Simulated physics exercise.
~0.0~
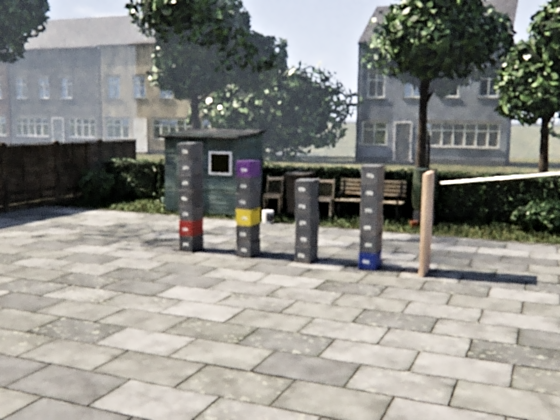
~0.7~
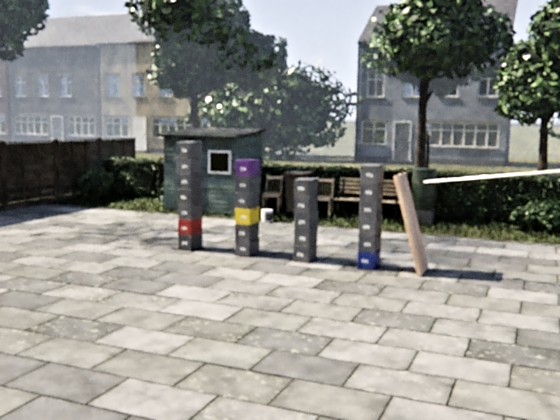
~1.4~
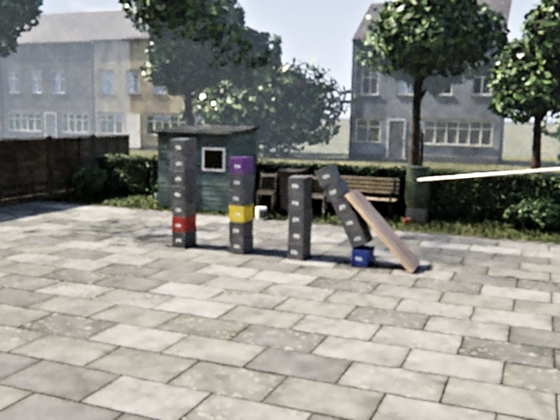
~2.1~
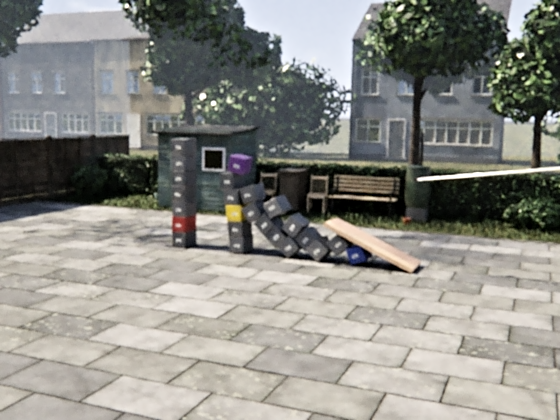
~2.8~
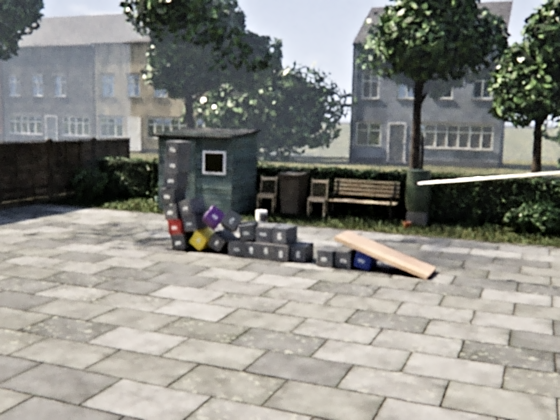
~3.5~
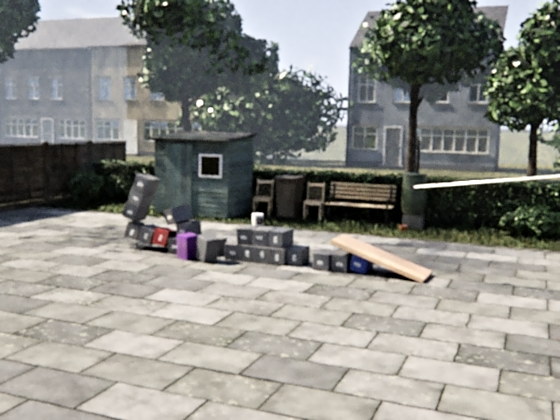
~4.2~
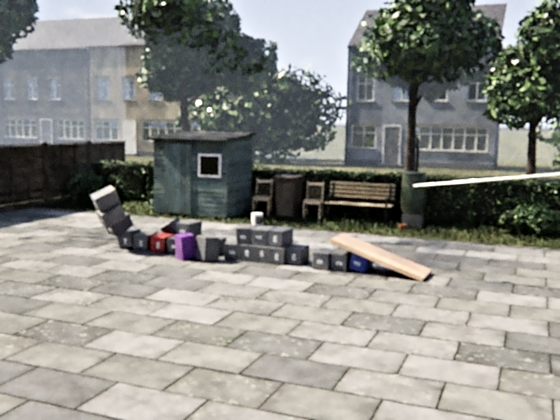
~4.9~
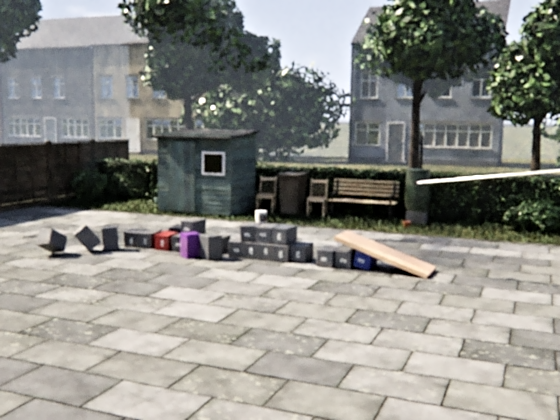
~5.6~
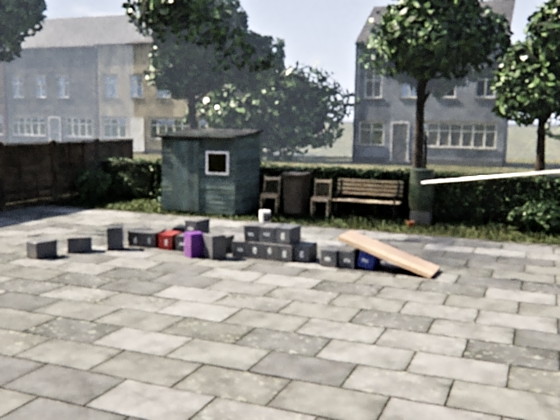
A paved yard with a green shed, benches, a hedge and houses behind is seen from a slightly swaying camera. Four columns of dark grey totes stand in a row, with red, yellow, purple and blue ones among them, and an upright wooden board stands at the right beside a pale pole. The board tips left into the nearest column, which topples into the next. The collapse runs leftward, bringing down the yellow and purple totes, then the red one as the last column falls. The totes end strewn in a low line, the board resting aslant at the right.
